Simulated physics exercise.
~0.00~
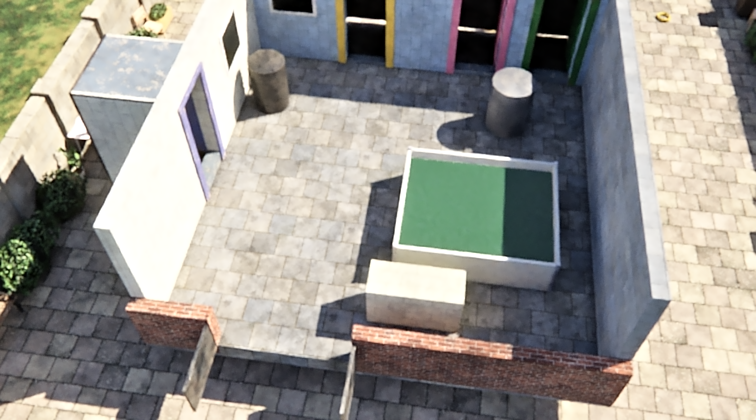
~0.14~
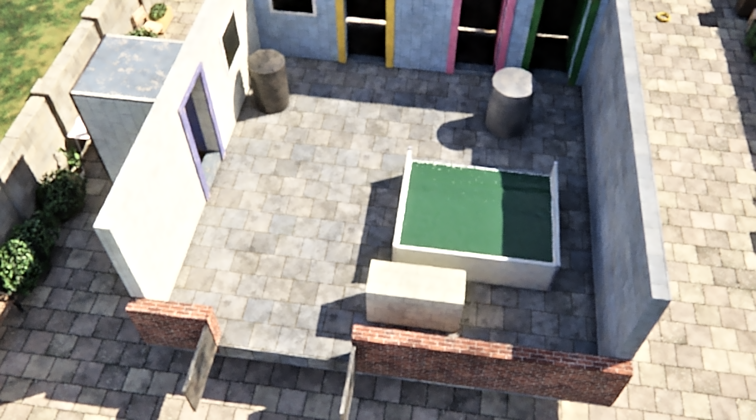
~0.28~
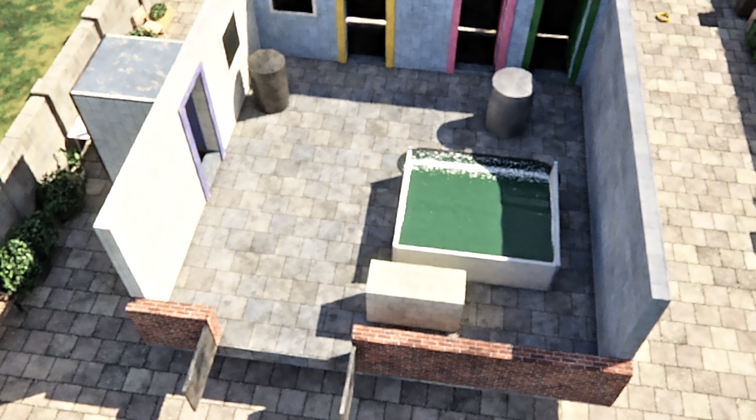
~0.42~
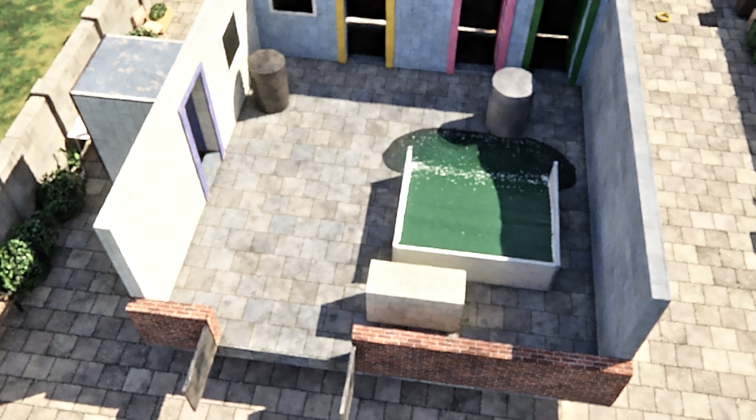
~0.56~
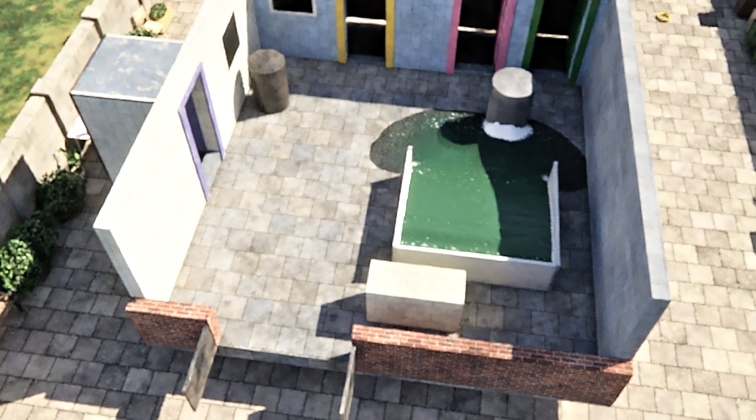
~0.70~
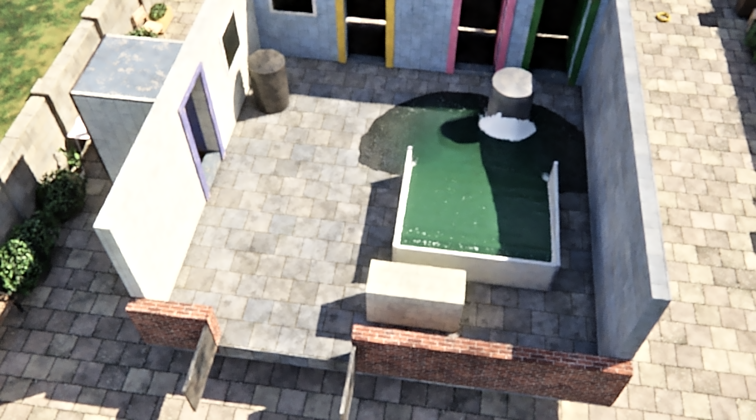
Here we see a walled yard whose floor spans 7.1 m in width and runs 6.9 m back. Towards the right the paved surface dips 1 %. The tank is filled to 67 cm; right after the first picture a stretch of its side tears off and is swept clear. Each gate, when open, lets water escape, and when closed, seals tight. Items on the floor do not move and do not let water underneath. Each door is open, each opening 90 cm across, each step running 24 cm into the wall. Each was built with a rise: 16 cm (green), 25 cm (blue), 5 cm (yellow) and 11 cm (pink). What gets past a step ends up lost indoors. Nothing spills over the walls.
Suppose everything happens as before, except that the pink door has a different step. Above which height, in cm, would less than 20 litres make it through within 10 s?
Above roughly 31 cm.
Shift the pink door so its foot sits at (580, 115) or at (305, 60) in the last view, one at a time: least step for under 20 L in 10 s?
In turn: About 28 cm, about 17 cm.
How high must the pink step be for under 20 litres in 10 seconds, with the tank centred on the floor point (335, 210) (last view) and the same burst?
Close to 17 cm would do it.
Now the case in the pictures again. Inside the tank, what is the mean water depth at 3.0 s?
The average depth is some 16 cm.
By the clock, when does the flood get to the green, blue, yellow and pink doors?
Reading them off: Green 0.9 s, then blue 4.0 s, then yellow 1.6 s, then pink 0.9 s.
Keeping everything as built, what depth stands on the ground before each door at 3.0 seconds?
In cm: Green 28, blue 0, yellow 15, pink 26.
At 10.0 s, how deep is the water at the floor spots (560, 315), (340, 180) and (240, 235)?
Depth: About 4, 3, 5 cm.
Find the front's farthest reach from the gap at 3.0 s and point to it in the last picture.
The farthest wet point is roughly at (262, 55) in the last view.
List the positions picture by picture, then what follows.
The first picture shows the tank at (479, 206) is whole and still, 67 cm deep; the pink door at (479, 38) is dry.
In the second picture, the gap is on the far side, the front 0.3 m out at a hidden place; the back of the tank holds 67 cm.
In the third picture, water pours out on the far side and has run 0.7 m, to a hidden place; about 12 cm deep outside, 67 cm at the back.
In the fourth picture, the gap is on the far side, the front 1.3 m out at (433, 131); the back of the tank holds 67 cm.
In the fifth picture, water pours out on the far side and has run 1.8 m, to (436, 113); about 10 cm deep outside, 63 cm at the back.
In the sixth picture, the gap is on the far side, the front 2.4 m out at (458, 95); the back of the tank holds 56 cm; 0.7 m in a straight line remain to the pink door at (479, 38).
After 1.4 s water covers 30 % of the floor, deepest (50 cm) near (579, 87); 21 cm at the pink door, 55 litres in over its 11 cm step.
After 3.0 s water covers 40 % of the floor, deepest (34 cm) near (453, 85); 26 cm at the pink door, 251 litres in over its 11 cm step.
After 10.0 s water covers 100 % of the floor, deepest (14 cm) near (363, 310); 10 cm at the pink door, 335 litres in over its 11 cm step.
At the pink door as built, the water arrived by 0.9 s and peaked near 31 cm at 2.2 s.
Run again over the same 10 s with other heights there, 50 litres in over 26.5 cm, 7 litres over 35.5 cm. The limit of 20 litres is kept from about 31 cm up.
